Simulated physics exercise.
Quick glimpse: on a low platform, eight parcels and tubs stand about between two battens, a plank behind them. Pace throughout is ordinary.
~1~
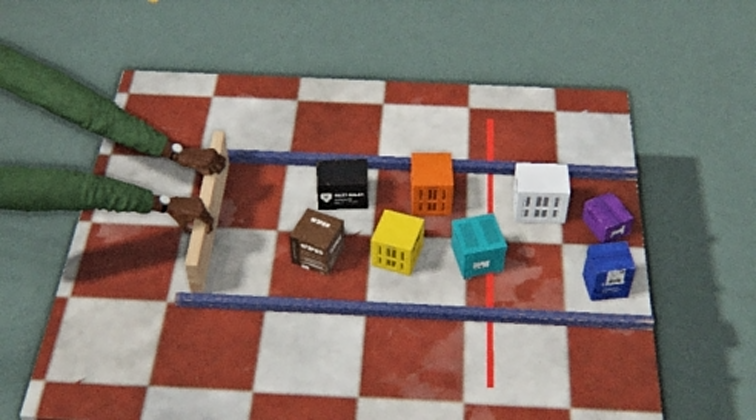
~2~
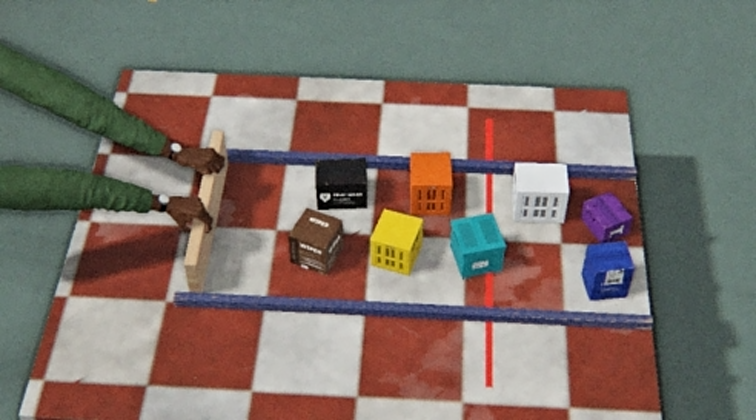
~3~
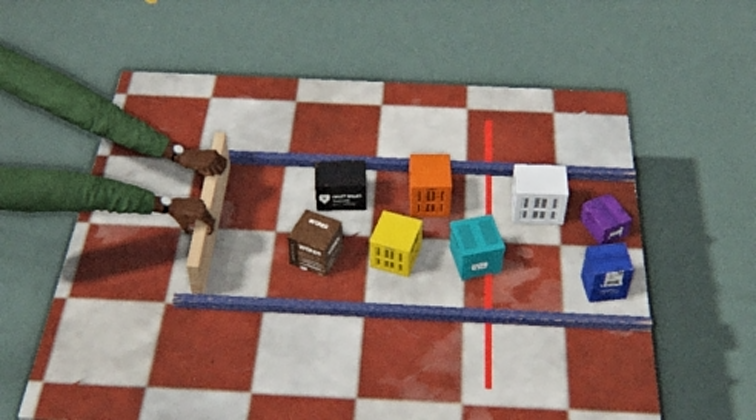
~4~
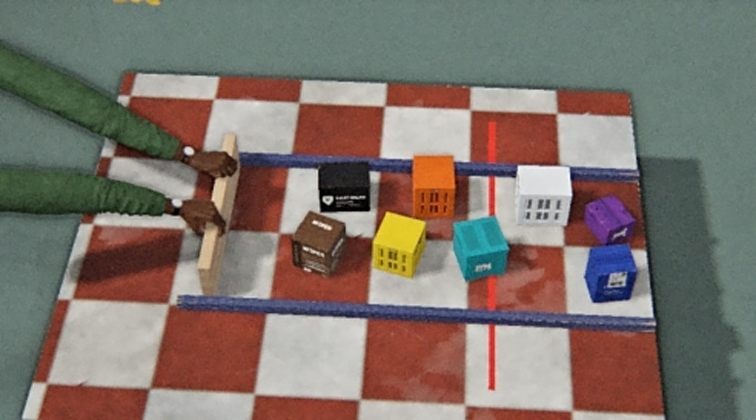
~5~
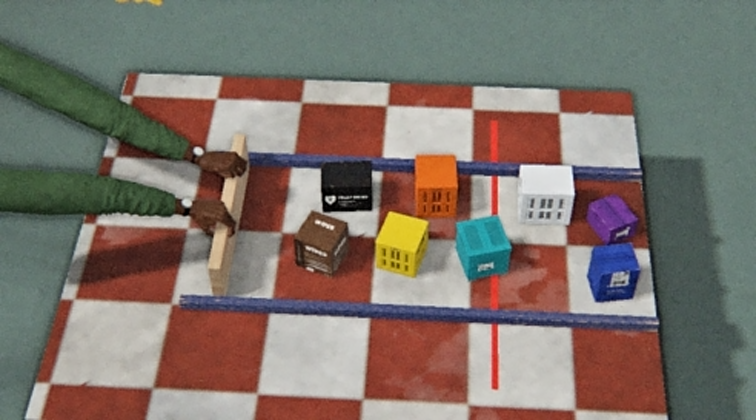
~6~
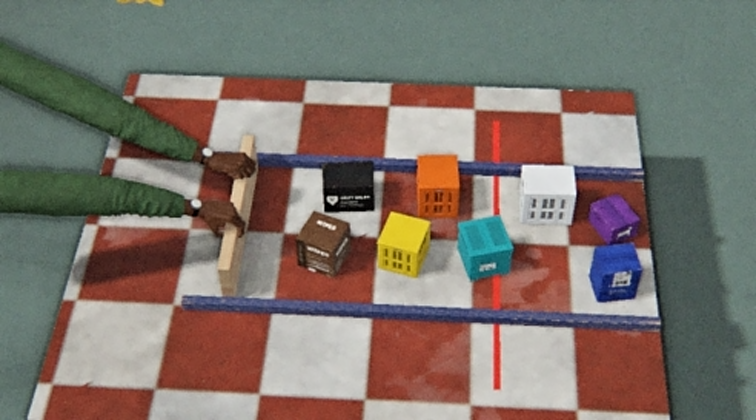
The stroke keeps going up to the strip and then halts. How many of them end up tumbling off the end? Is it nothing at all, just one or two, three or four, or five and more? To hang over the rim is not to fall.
Well, the ones that get knocked off number at least one, under three.
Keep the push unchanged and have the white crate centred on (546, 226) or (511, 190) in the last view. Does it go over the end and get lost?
Taking the two places in turn, it holds; holds.
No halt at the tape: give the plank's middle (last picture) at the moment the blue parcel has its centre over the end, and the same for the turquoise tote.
I'd say about (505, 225) for the first one and about (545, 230) for the second.
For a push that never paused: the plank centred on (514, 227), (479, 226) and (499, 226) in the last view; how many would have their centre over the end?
First 2, next 0, last 1.
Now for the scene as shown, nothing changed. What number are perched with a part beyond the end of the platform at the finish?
In total, 1 of them.
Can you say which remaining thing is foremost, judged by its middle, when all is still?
Answer: The blue parcel.
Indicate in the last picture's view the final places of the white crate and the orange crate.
The white crate ends at (614, 198) and the orange crate at (568, 191).
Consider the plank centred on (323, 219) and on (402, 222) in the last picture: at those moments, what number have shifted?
Tally: 2; 5.
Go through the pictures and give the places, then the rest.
In the first picture, purple parcel (607, 218); blue parcel (609, 272); white crate (541, 193); plank (209, 211); tape (490, 241).
In the second picture, blue parcel (607, 271); yellow crate (397, 243).
In the third picture, white crate (539, 195); turquoise tote (476, 248).
In the fourth picture, purple parcel (609, 221); black box (344, 187).
In the fifth picture, blue parcel (613, 273); plank (230, 214).
In the sixth picture, purple parcel (614, 220); blue parcel (615, 273); white crate (547, 195); plank (239, 215); tape (497, 243).
Soon after, none off yet; purple parcel at rest near (614, 220); blue parcel at rest near (615, 273); white crate at rest near (547, 195).
Then, none off yet; purple parcel moving near (617, 220); blue parcel at rest near (615, 273); white crate moved a little near (567, 196).
By the end, the number that fall off is one or two; fallen, purple parcel.
